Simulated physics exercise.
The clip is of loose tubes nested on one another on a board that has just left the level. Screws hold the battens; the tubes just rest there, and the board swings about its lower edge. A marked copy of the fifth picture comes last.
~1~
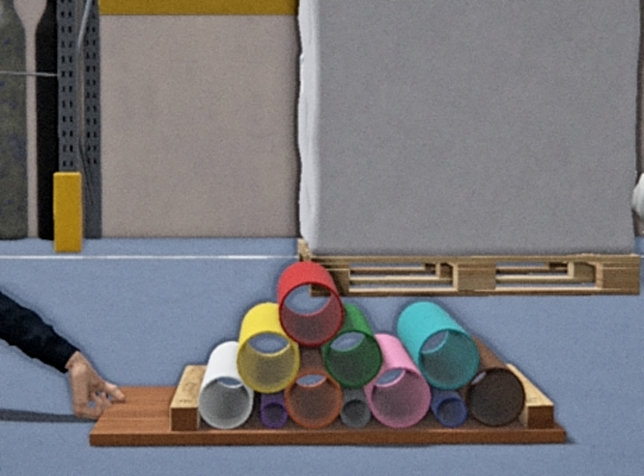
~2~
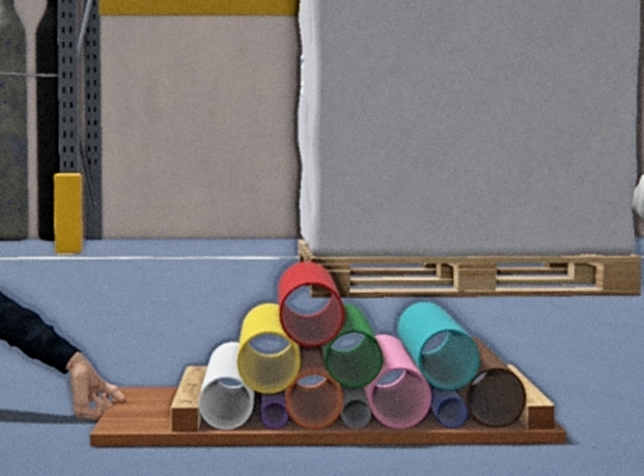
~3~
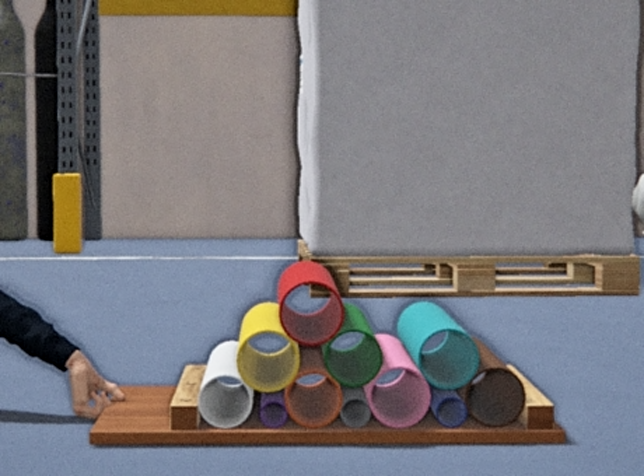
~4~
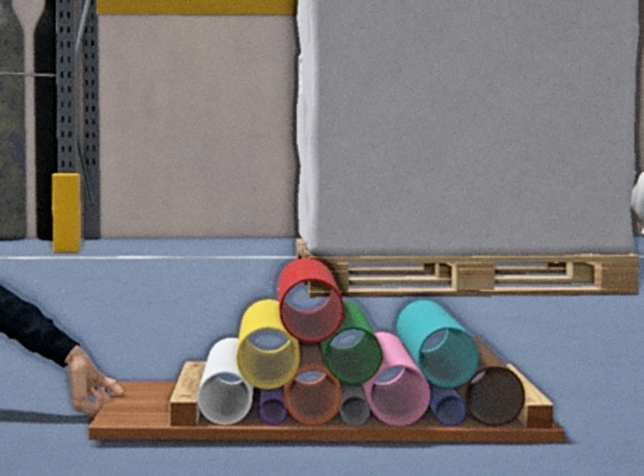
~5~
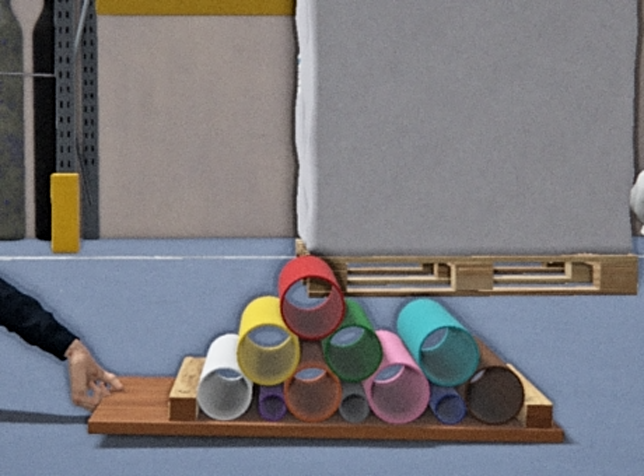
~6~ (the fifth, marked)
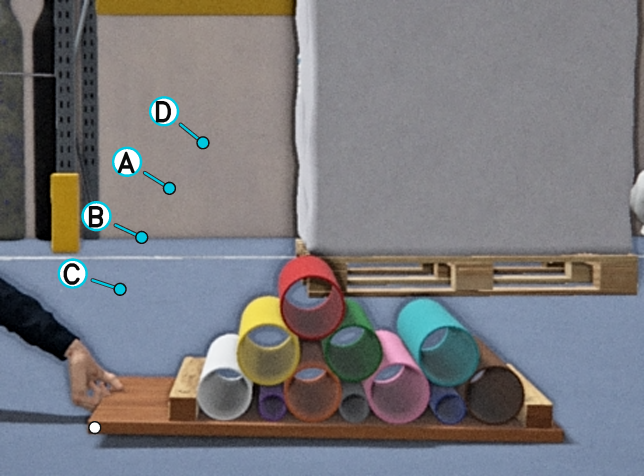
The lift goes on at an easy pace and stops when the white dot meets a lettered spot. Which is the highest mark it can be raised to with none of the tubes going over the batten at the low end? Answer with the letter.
The highest mark that will do is D.
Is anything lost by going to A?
At A: No.
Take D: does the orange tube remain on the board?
Yes, with D.
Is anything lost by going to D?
No.
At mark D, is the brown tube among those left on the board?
The brown tube: Yes.
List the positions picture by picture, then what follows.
Grey tube (356, 413); pink tube (399, 397); blue tube (452, 412), in the first picture.
Blue tube (452, 413); brown tube (496, 397), in the second picture.
Board (324, 401); white tube (225, 401); purple tube (274, 414); blue tube (451, 412), in the third picture.
Board (324, 399); white tube (225, 398); purple tube (273, 411); blue tube (451, 410), in the fourth picture.
Board (323, 396); white tube (224, 393); purple tube (273, 407), in the fifth picture.
On the marked copy, A at (170, 189); B at (142, 237); C at (120, 289); D at (203, 143); the white dot at (95, 427).
Following D. Soon after the start, board at 21°.
Later, board at 39°.
In the end, board at 39°, none over the low batten.
As for the rest, A none over the low batten; B none over the low batten; C none over the low batten.
